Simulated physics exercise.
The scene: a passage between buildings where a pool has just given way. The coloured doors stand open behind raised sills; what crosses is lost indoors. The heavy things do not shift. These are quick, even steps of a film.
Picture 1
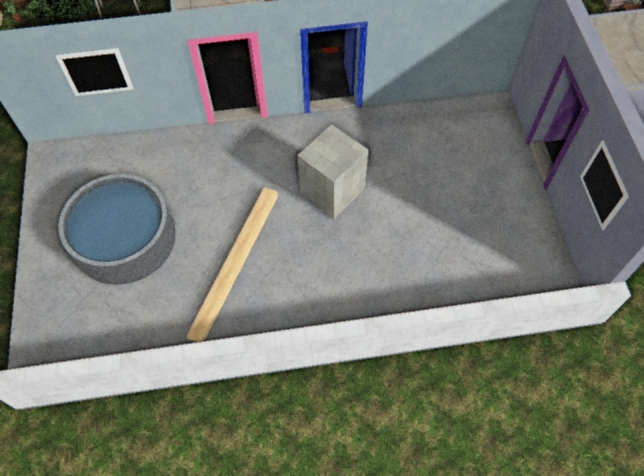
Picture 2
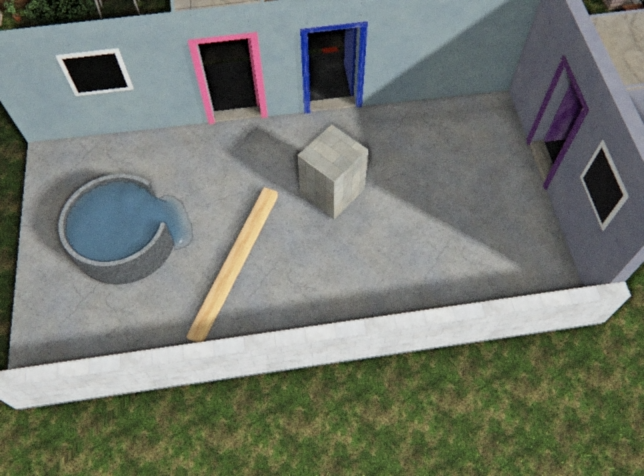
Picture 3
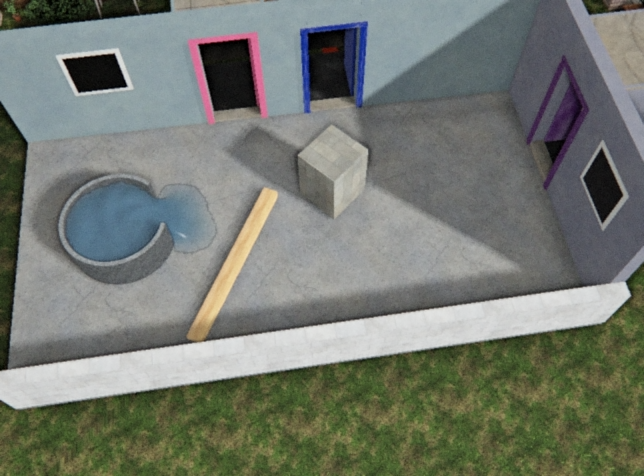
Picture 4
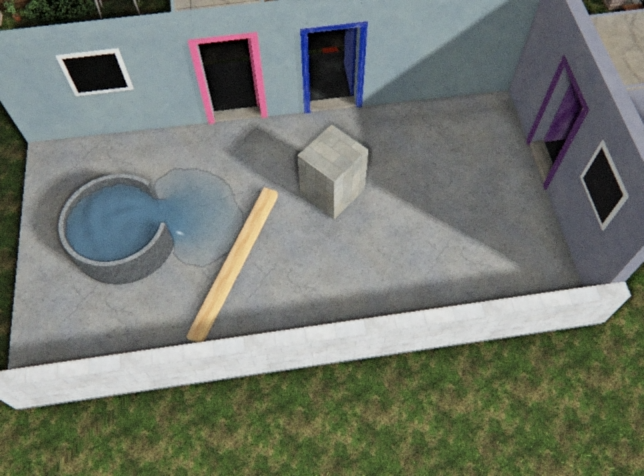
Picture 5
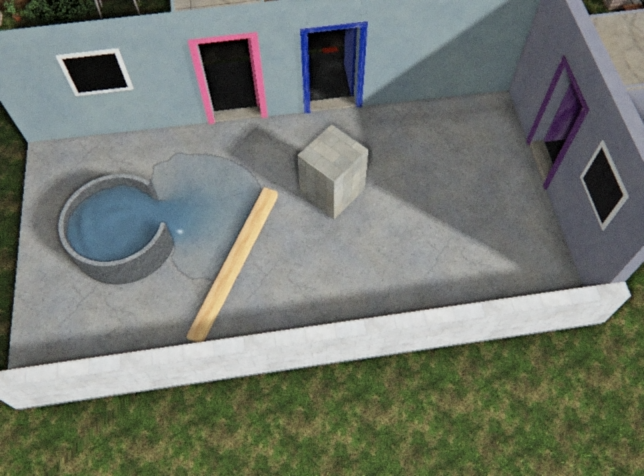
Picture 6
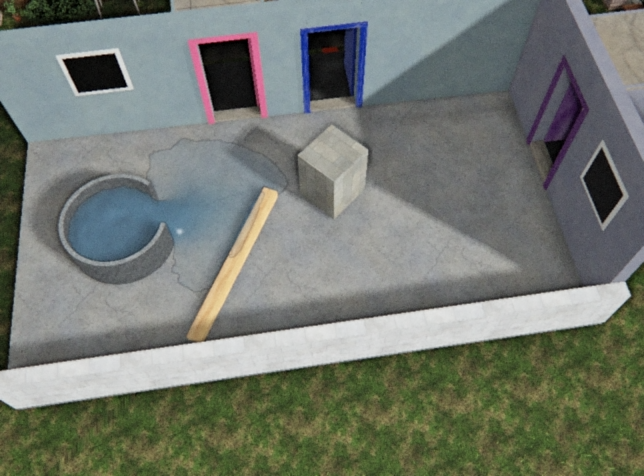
In the video, water pours through a gap in the right side of a round pool and spreads across the grey paved floor, reaching a wooden plank and spreading around its upper end toward a concrete block.
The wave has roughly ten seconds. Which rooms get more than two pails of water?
In the end: The pink door floods; the purple door holds within the limit; the blue door floods.
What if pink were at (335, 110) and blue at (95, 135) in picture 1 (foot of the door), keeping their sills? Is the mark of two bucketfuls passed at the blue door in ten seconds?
The blue door stays under.
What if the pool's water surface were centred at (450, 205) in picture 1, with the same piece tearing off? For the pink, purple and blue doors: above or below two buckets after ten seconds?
Then: The pink door is under; the purple door is over; the blue door takes less.
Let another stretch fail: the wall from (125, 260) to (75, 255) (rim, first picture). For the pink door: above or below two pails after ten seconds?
In short: Pink door holds.
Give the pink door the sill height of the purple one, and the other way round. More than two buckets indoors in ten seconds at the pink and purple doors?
The pink door stays under; the purple door goes over.
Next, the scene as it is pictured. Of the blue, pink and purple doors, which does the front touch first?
First comes the pink one.
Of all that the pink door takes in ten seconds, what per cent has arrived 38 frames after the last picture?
Some 95 per cent.
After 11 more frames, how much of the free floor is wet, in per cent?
Near 30 in a hundred.
A moment on, water covers 20 % of the floor; the pink door wet at the sill, nothing in, the purple door not reached, the blue door not reached.
Next, water covers 30 % of the floor; the pink door over two buckets in, the purple door not reached, the blue door under two buckets in.
Then, water covers 40 % of the floor; the pink door over two buckets in, the purple door not reached, the blue door over two buckets in.
Later, water covers 55 % of the floor; the pink door over two buckets in, the purple door wet at the sill, nothing in, the blue door over two buckets in.
In the end, water covers 60 % of the floor; the pink door over two buckets in, the purple door wet at the sill, nothing in, the blue door over two buckets in.
